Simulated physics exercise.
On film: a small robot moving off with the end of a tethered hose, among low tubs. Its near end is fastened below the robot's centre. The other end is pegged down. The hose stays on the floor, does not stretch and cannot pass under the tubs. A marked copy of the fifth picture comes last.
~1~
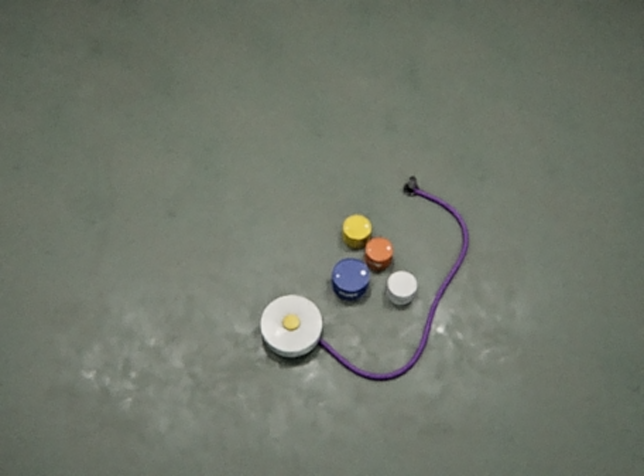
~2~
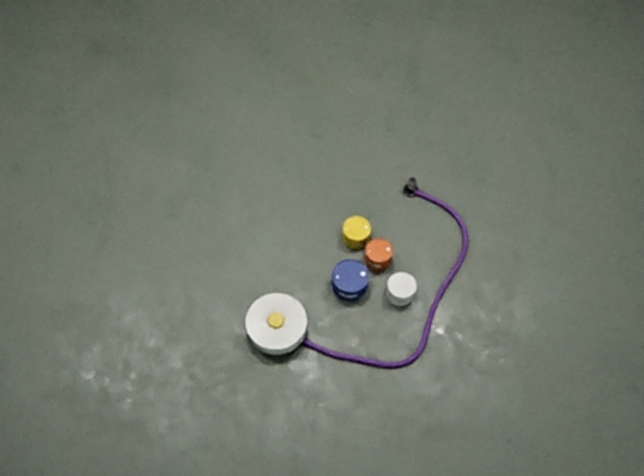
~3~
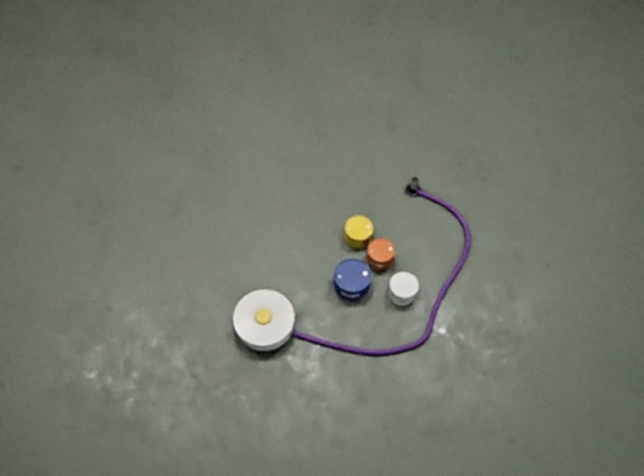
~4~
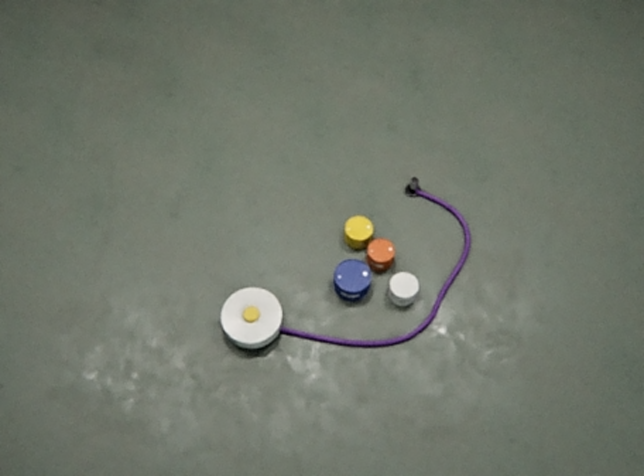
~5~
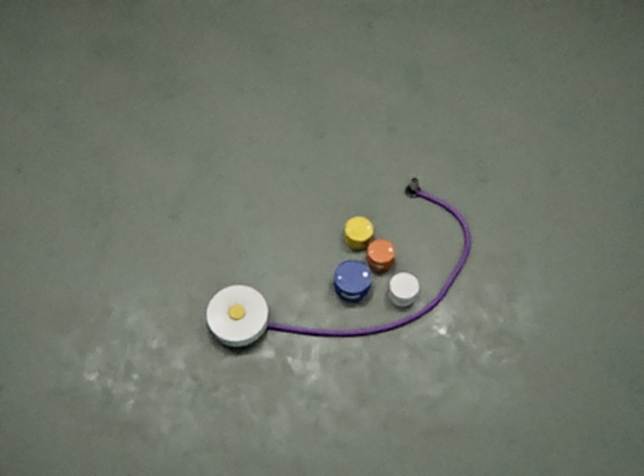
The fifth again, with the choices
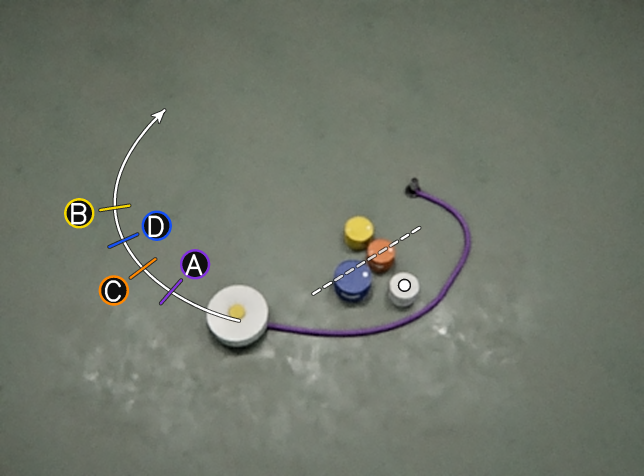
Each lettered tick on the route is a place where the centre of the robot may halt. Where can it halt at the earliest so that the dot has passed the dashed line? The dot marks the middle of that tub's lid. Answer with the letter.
It must go as far as D.
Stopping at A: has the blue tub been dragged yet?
No.
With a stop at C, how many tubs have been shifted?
Three.
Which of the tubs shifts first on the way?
White.
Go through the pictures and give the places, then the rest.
In the first frame, yellow tub (357, 232); robot (292, 327); peg (412, 185).
In the second frame, robot (277, 324); orange tub (378, 255).
In the third frame, robot (264, 321); yellow tub (359, 232).
In the fourth frame, robot (252, 319); blue tub (352, 280).
In the fifth frame, robot (238, 316); white tub (403, 290); yellow tub (359, 233); peg (414, 186).
On the marked copy, A at (171, 292); B at (115, 208); C at (143, 268); D at (124, 241); the dashed line at (367, 260); the route from (239, 321) via (119, 230) to (165, 110); the white dot at (404, 285).
Taking D. A third of the way, robot (187, 297); white tub (403, 290).
Two thirds of the way, robot (145, 268); blue tub (348, 278); orange tub (379, 249); white tub (380, 274).
When it is over, robot (121, 236); blue tub (324, 255); orange tub (379, 243); white tub (356, 255); yellow tub (356, 231); the dot on the white tub is over the dashed line.
As for the rest, A leaves the dotted tub short, at (398, 286); B does it too, but is farther than needed; C leaves the dotted tub short, at (376, 271).
